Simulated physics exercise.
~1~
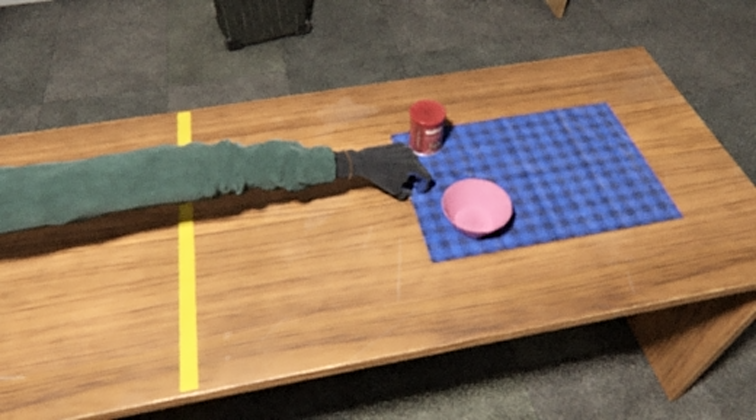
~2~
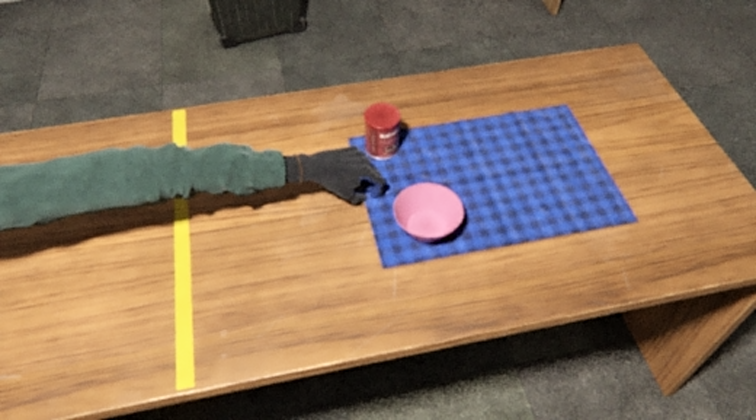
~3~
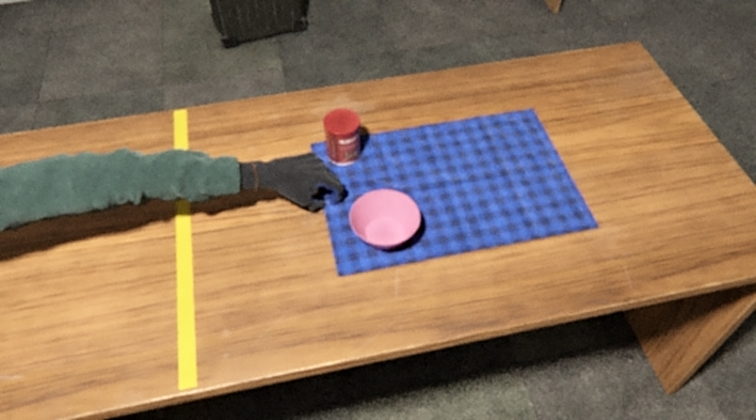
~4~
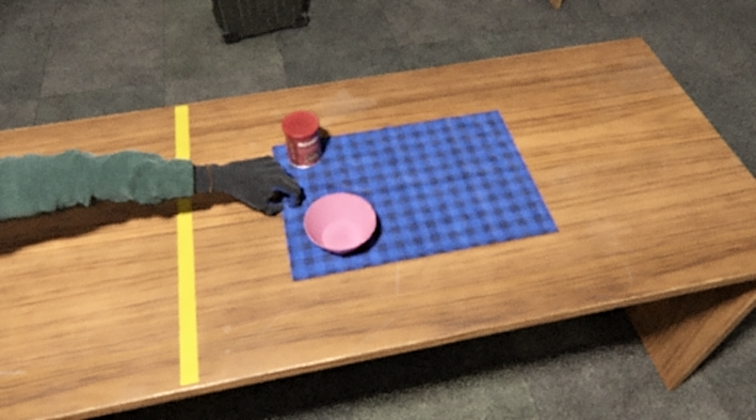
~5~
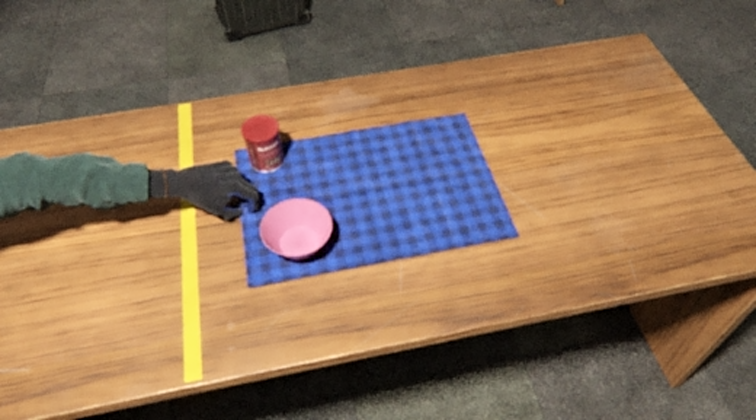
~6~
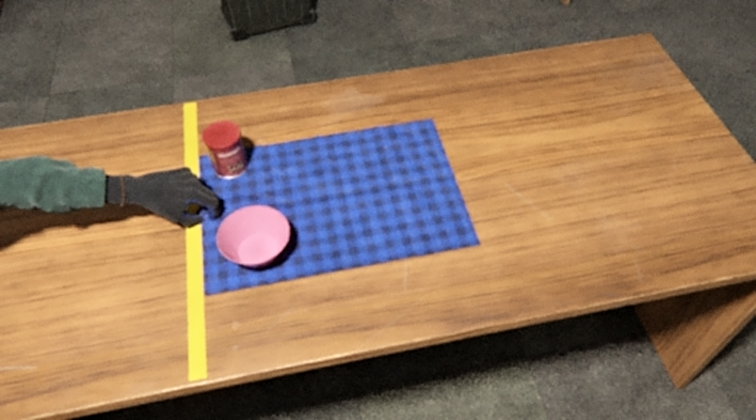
A gloved hand drags a blue checkered cloth carrying a tin and bowl left to yellow tape.
